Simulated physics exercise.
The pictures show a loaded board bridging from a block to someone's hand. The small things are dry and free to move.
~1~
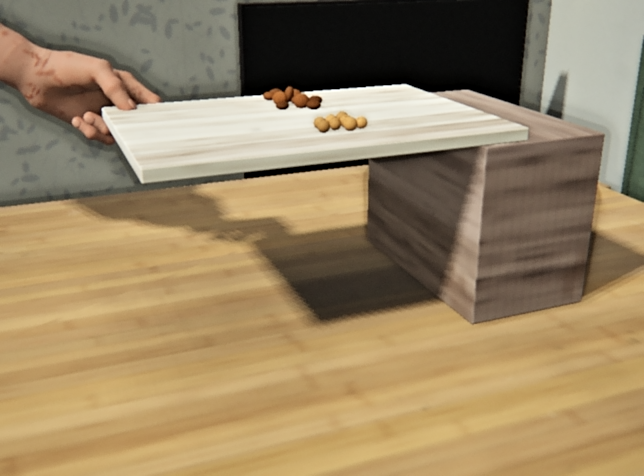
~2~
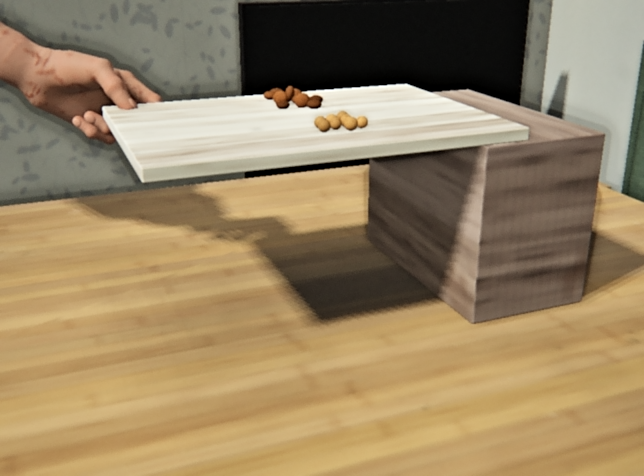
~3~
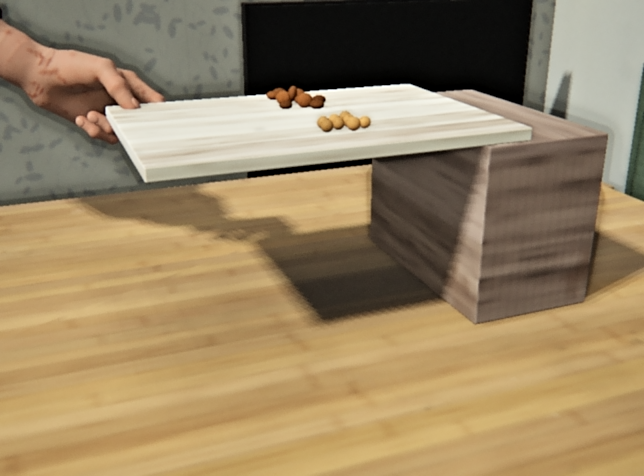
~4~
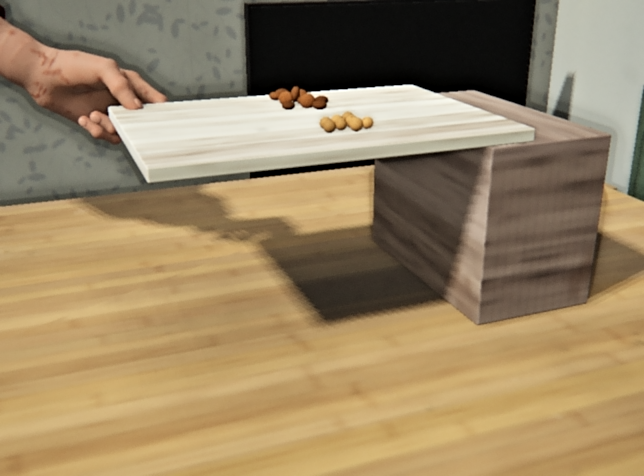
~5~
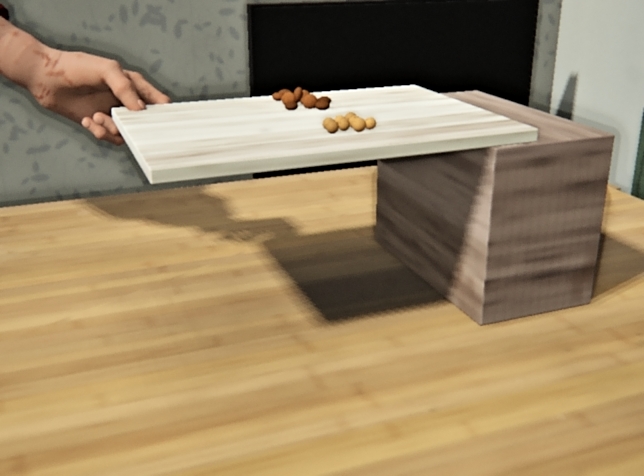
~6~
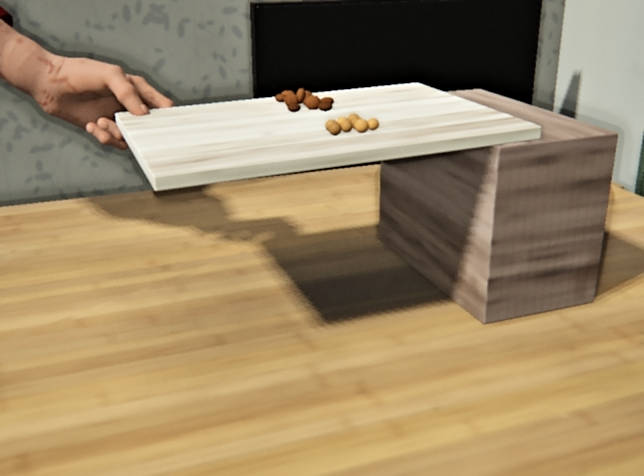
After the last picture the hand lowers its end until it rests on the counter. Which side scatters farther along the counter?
The near batch goes farther.
Then, 0.60 s later than the last frame, board sloping at 21°; near batch every one still on the board; far batch every one still on the board.
Then, 1.13 s later than the last frame, board sloping at 36°; near batch mostly one to two board lengths out; far batch the larger part still on the board.
Then, 1.58 s later than the last frame, board resting at 36°; near batch mostly one to two board lengths out; far batch mostly at the foot of the board.
When it is over, board resting at 36°; near batch mostly more than two board lengths out, roughly half gone off the counter; far batch mostly at the foot of the board; the near batch has gone farther.
